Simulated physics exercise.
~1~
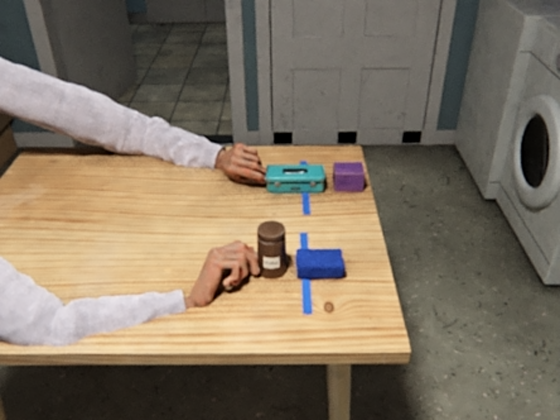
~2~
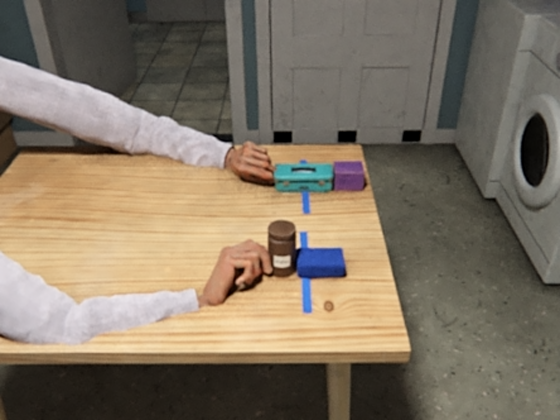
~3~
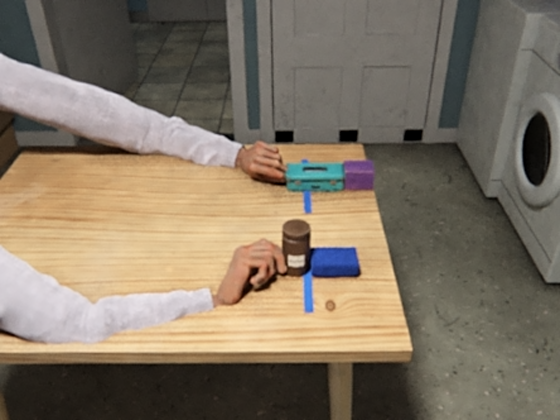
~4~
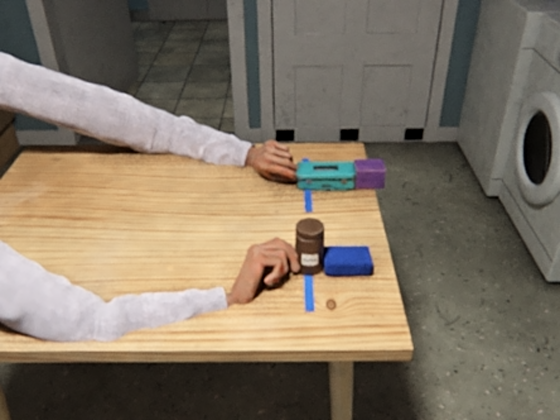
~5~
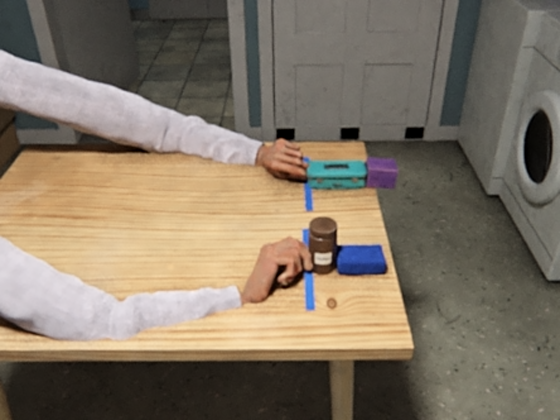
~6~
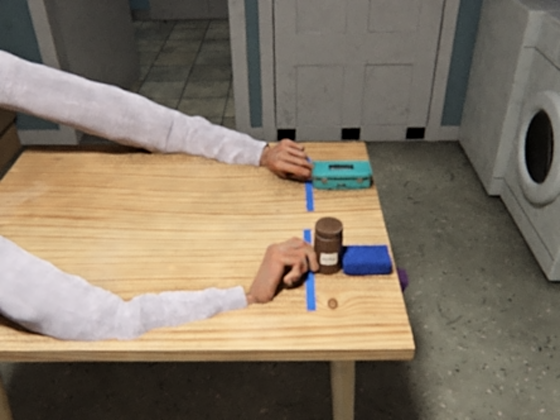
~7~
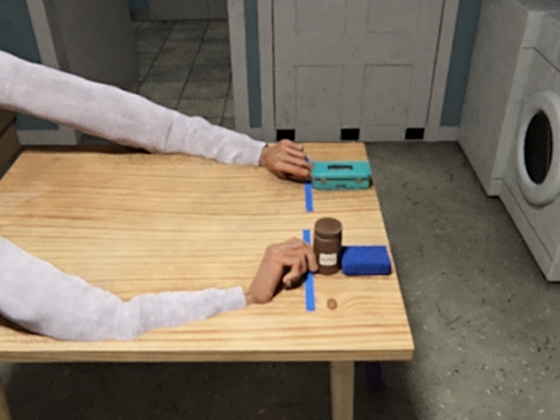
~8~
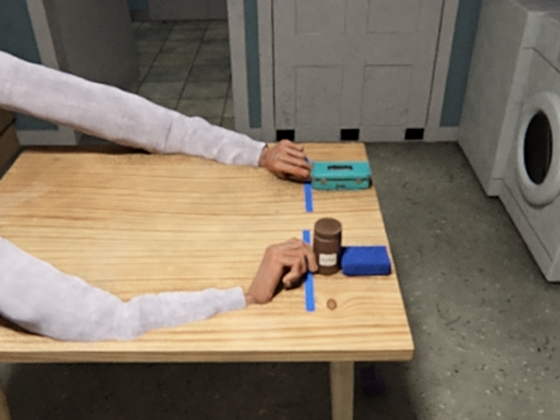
Two hands slowly pushed a teal case and a brown jar to the right, shoving a purple block and a blue sponge toward the table's edge, until the purple block tumbled off while the sponge, case and jar stayed on top.
